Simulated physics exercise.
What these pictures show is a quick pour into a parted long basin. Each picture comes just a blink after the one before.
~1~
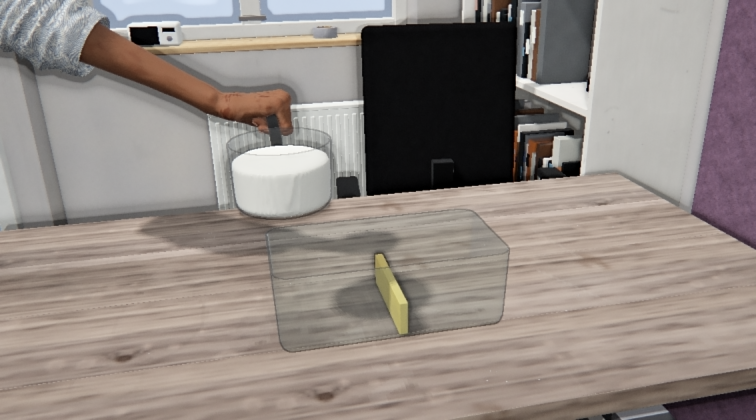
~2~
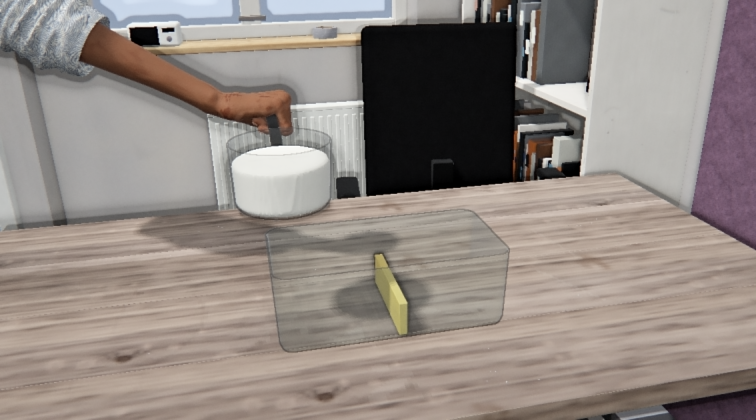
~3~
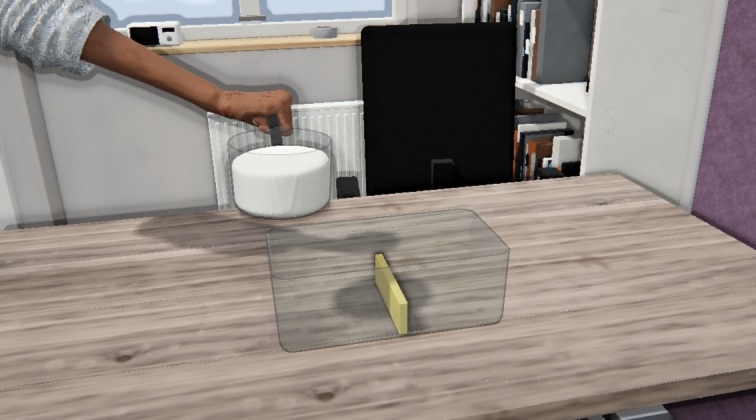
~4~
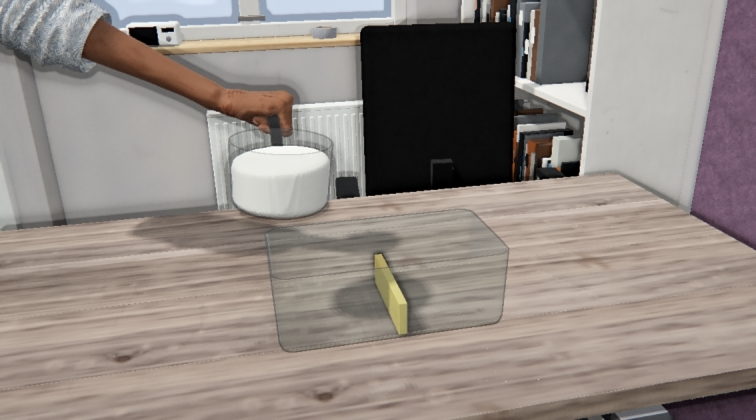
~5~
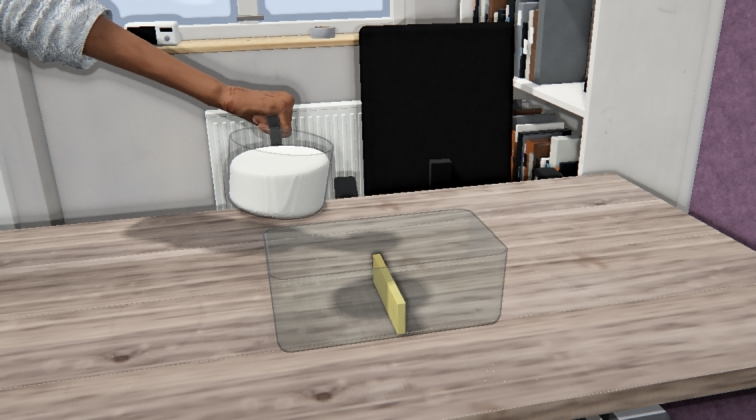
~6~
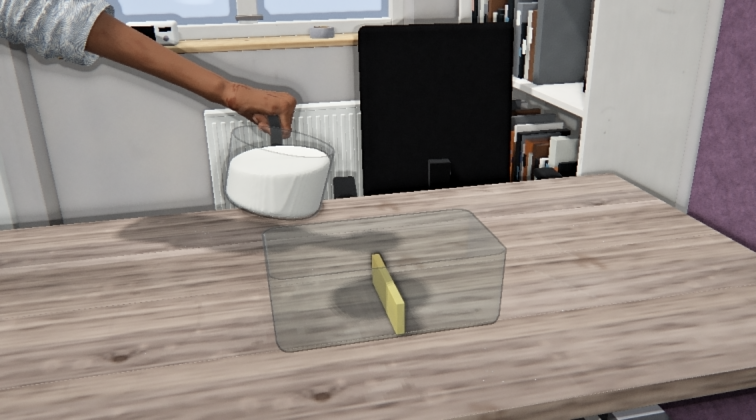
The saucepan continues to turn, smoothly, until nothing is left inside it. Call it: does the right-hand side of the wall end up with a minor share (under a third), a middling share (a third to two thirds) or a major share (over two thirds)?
The right side gets a minor share.
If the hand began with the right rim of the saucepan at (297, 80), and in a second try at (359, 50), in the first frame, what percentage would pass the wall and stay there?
In order, roughly 5 percent and 85 percent.
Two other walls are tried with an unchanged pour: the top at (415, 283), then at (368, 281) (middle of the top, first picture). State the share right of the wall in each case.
Around 10 per cent for the first, around 60 per cent for the second.
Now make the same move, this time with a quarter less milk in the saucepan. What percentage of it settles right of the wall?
Near 5 %.
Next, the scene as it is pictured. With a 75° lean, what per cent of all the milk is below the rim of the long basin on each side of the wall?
The left part gets 10 percent; the right part gets 0 percent.
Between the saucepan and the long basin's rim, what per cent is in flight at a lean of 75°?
It's close to 25 percent.
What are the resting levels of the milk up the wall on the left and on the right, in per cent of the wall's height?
Left: About 40; right: About 10.
A moment on, the saucepan is tipped on its side and 62 per cent is still to pour, 11 is left of the wall and 2 right of it.
Next, the saucepan is tipped right over and 7 per cent is still to pour, 65 is left of the wall and 21 right of it.
Then the saucepan is tipped right over and 0 per cent is still to pour, 76 is left of the wall and 22 right of it.
Later the saucepan is tipped right over and 0 per cent is still to pour, 76 is left of the wall and 22 right of it.
At rest 76 per cent lies left of the wall, 22 right of it and 1 outside.
